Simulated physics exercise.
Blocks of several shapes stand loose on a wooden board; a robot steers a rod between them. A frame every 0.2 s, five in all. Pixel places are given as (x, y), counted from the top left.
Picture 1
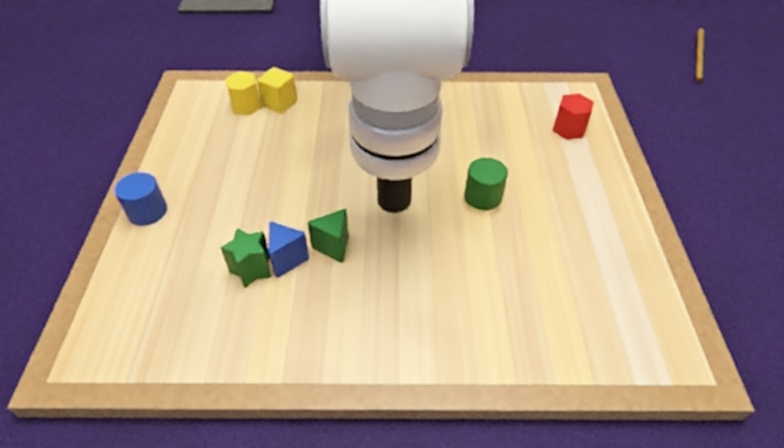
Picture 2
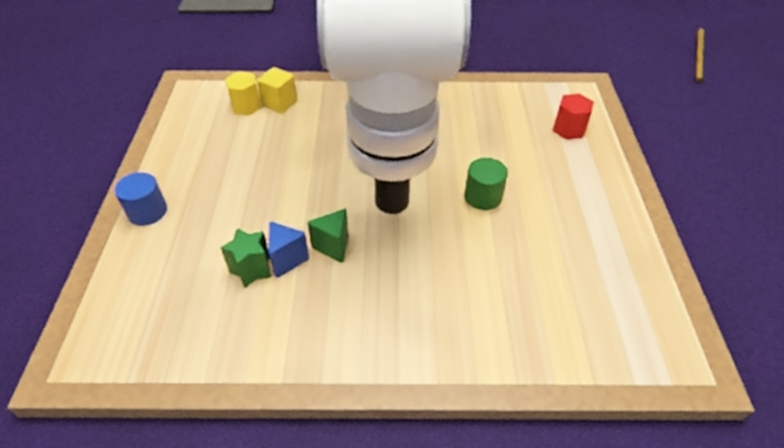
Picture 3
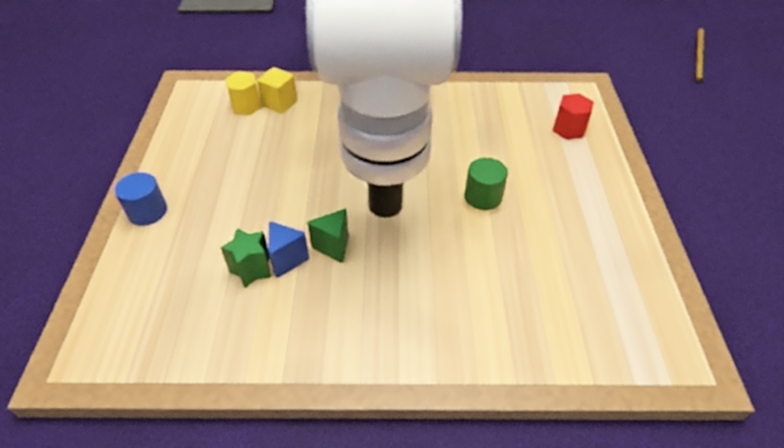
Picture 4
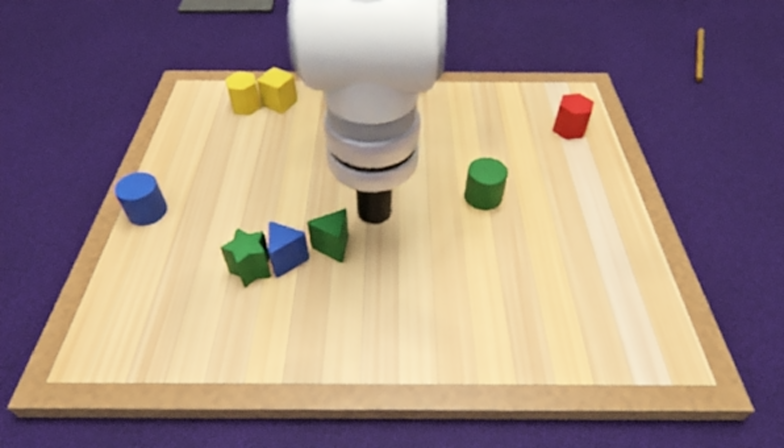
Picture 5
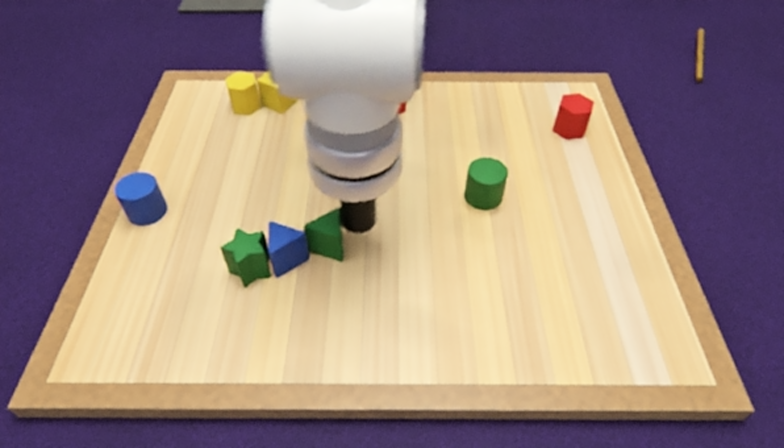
On a wooden board with scattered colored blocks, a robot moves its rod left and slightly nudges the green triangular piece.
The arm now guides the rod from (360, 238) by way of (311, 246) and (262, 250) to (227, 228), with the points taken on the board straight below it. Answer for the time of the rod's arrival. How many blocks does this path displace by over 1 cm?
It looks like three or more blocks will be pushed more than about 1 cm.
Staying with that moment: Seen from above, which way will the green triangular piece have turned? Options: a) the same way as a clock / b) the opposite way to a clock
The answer is b.
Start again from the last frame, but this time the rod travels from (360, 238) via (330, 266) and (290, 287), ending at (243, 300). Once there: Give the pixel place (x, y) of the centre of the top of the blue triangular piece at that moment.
Top centre: (209, 254).
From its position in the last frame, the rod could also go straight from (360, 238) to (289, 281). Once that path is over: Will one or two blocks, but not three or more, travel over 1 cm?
No, that is not how it ends up.
On the path given first. One third of the way, rod (308, 229); green star-shaped block (232, 248); blue triangular piece (267, 246); green triangular piece (275, 226).
Two thirds of the way, rod (257, 232); green star-shaped block (219, 255), turned 30° anticlockwise; blue triangular piece (261, 250), turned 20° anticlockwise; green triangular piece (222, 225).
At the end, rod (221, 210); blue circular block still; green star-shaped block (219, 255), turned 30° anticlockwise; blue triangular piece (261, 250), turned 20° anticlockwise; green triangular piece (194, 220), turned 35° anticlockwise.
